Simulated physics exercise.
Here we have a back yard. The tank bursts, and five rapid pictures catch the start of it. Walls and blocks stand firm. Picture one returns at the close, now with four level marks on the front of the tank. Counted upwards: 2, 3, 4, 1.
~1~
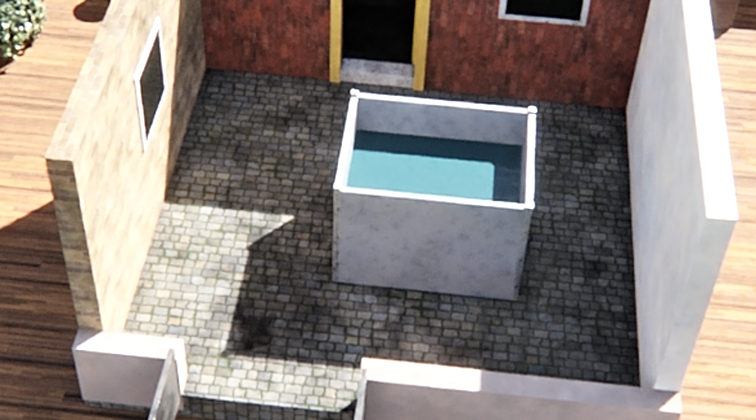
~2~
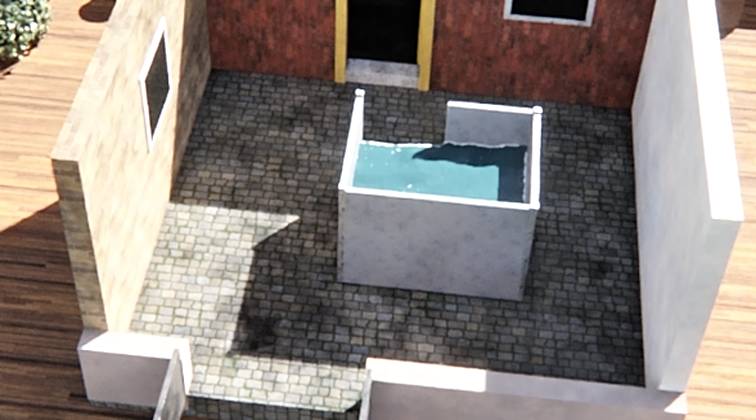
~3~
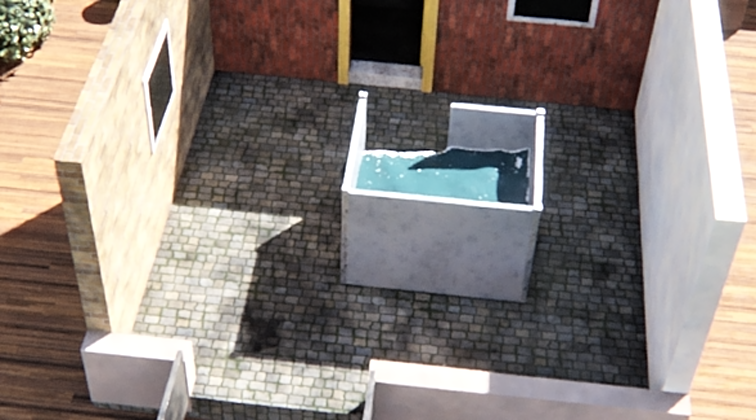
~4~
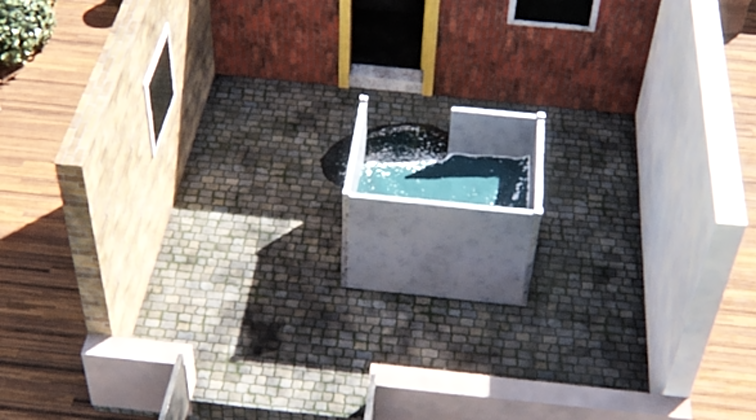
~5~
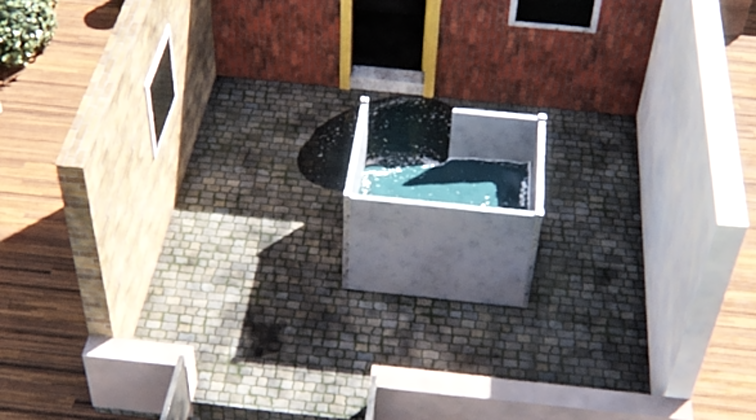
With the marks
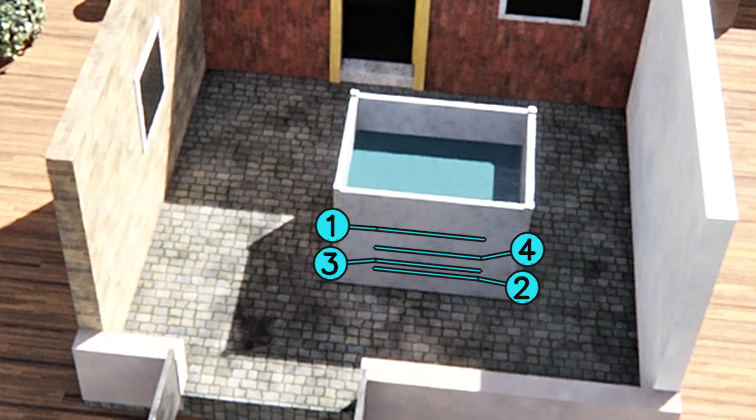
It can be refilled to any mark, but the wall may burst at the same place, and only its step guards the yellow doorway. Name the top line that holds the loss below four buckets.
I would pick level 3.
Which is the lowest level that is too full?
4 it is.
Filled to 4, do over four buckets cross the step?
Yes.
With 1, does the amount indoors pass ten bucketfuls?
Yes, it does.
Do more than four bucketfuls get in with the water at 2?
No.
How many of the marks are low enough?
Two.
On the marked copy, 1 at (430, 234); 2 at (426, 273); 3 at (427, 265); 4 at (428, 252); from the bottom up 2, 3, 4, 1.
With 1, dozens of bucketfuls pour in.
With 2, nothing gets over.
With 3, a bucket or two gets in.
With 4, about 10 bucketfuls get in.
